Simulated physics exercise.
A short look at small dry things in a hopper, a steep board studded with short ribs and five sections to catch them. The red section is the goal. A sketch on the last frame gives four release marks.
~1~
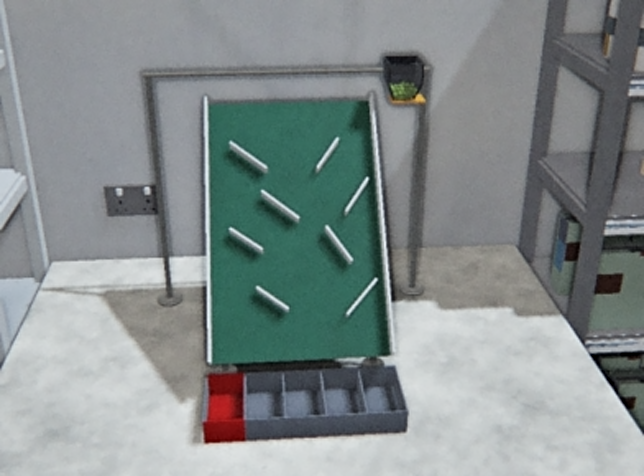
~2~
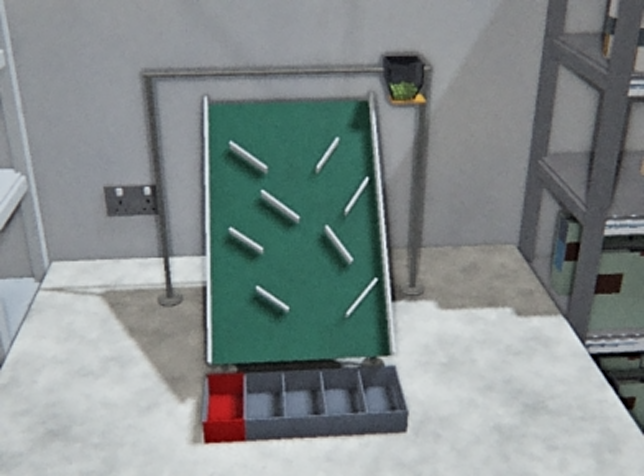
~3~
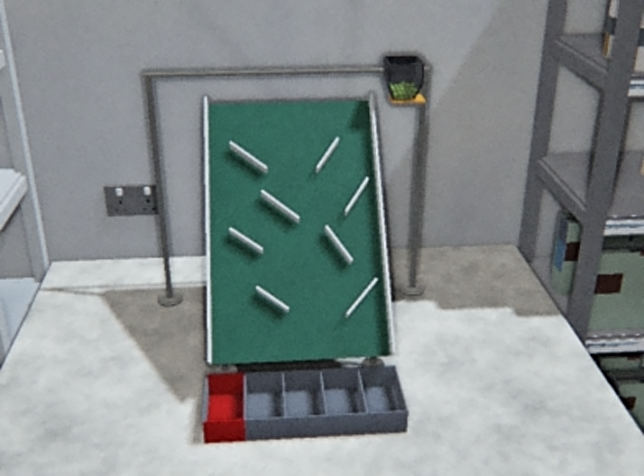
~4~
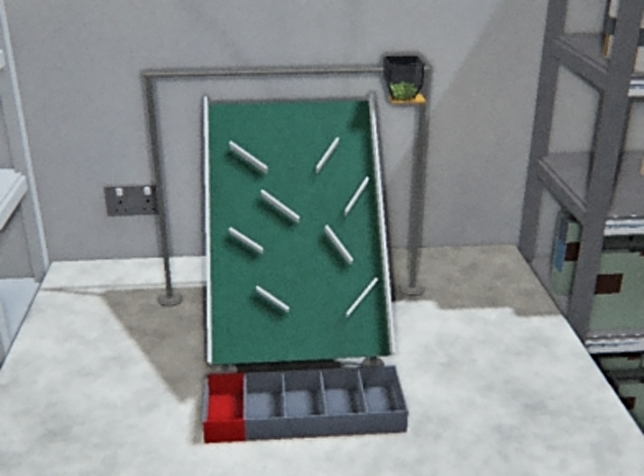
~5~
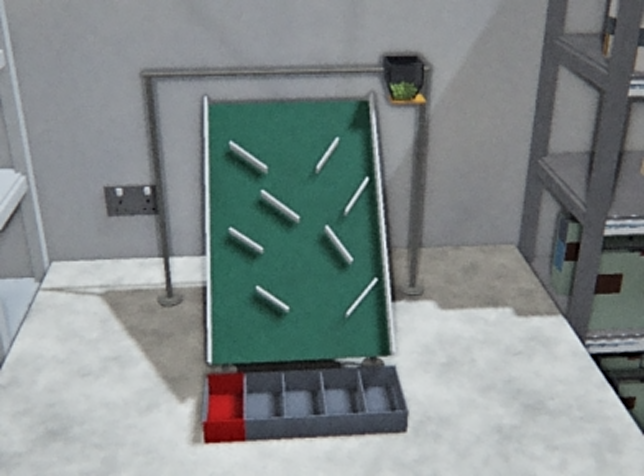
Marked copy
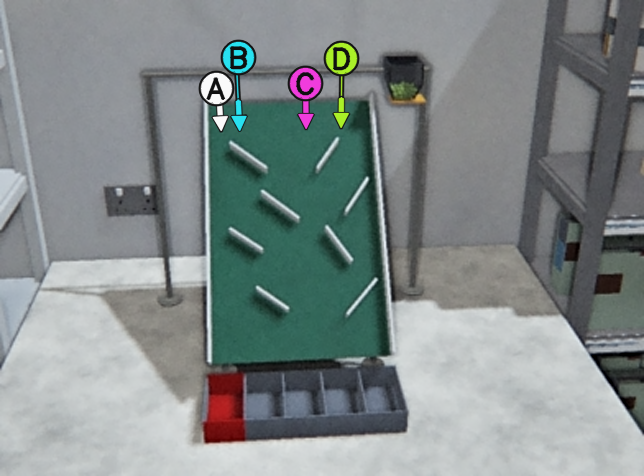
A steep green board with short pale ribs standing above a row of sections, one red, beside a small dark hopper, nothing moving.
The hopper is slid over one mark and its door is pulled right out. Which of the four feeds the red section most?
Best: A.
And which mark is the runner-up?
Here it is mark B.
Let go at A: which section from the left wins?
The first from the left.
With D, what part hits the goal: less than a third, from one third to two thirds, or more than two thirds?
It is less than a third.
On the marked copy, mark A meets the board at (220, 125); mark B meets the board at (239, 125); mark C meets the board at (306, 123); mark D meets the board at (341, 122).
Choosing A, most in the red section, about a quarter in other sections, a stray few outside the box.
Choosing B, about a quarter in the red section, most in other sections, a stray few outside the box.
Choosing C, none in the red section, nearly all in other sections, a stray few outside the box.
Choosing D, none in the red section, nearly all in other sections.
